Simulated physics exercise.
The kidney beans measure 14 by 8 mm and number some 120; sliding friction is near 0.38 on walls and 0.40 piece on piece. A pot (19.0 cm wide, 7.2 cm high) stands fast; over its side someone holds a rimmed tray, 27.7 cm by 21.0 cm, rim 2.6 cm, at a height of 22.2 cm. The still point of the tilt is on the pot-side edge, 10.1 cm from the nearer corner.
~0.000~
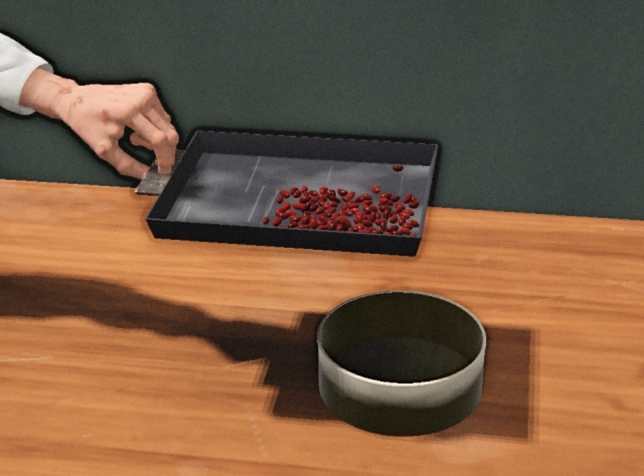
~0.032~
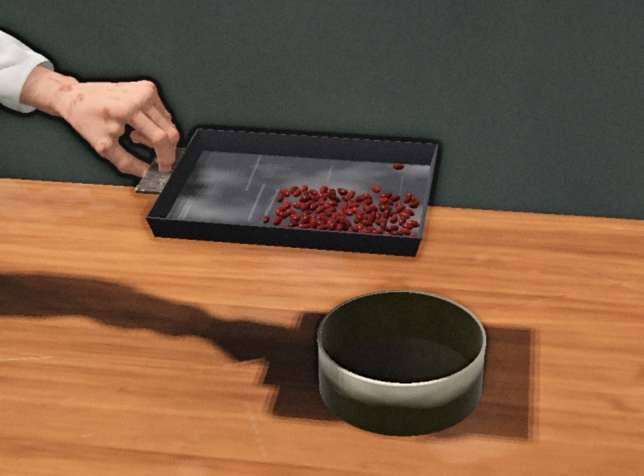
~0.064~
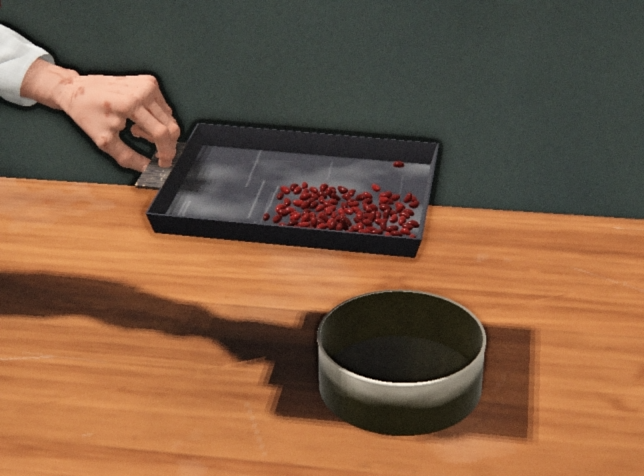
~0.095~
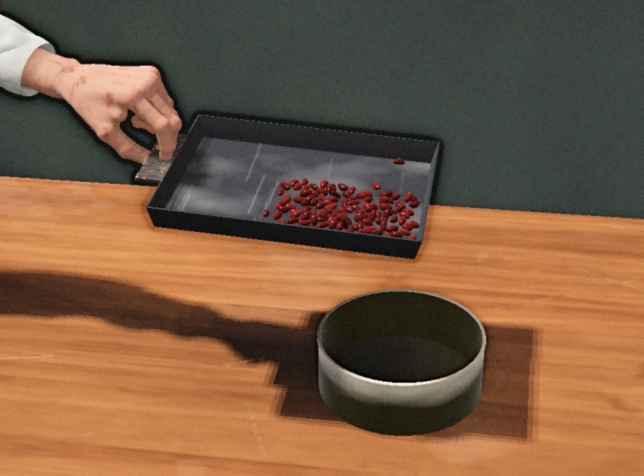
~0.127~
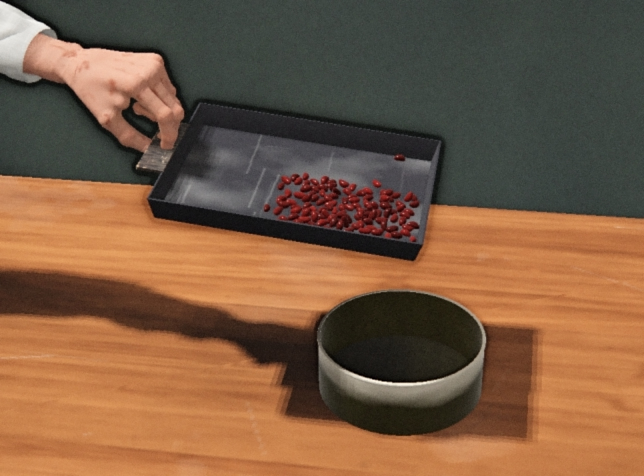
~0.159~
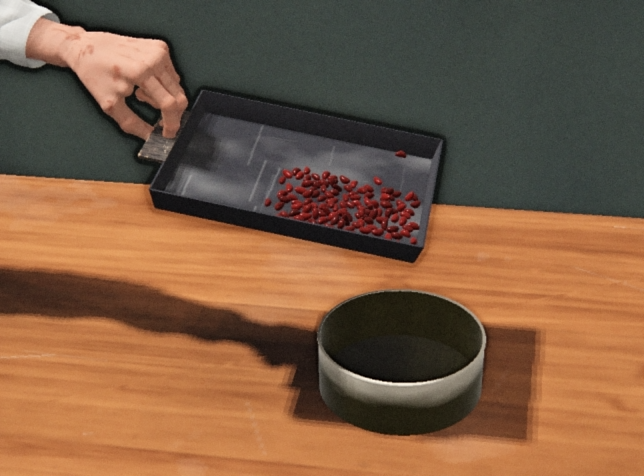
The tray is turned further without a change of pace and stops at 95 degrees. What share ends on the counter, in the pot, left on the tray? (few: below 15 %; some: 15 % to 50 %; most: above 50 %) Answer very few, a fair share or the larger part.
Counter a fair share, pot the larger part, tray very few.
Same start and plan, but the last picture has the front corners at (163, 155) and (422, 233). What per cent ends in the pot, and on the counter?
Pot 25, counter 75.
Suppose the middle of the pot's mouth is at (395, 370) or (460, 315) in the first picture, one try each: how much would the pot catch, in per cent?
Some 100 and 15 per cent.
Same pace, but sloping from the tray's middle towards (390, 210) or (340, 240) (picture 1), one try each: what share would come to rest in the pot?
About 60 and 95 per cent.
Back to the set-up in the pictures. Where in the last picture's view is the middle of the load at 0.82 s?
At about (406, 242).
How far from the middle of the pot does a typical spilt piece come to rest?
Some 20 cm.
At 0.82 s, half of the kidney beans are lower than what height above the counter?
Some 22 cm.
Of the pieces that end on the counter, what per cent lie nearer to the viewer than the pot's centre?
About 100 per cent.
After 0.55 s, tilt 51 degrees; the tray holds 100 %, the pot 0 %.
After 0.82 s, tilt 79 degrees; the tray holds 95 %, the pot 0 %.
Then, at 1.19 s, tilt 95 degrees; the tray holds 10 %, the pot 60 %.
At rest (2.4 s), counter 25 %, pot 75 %, tray 0 %.
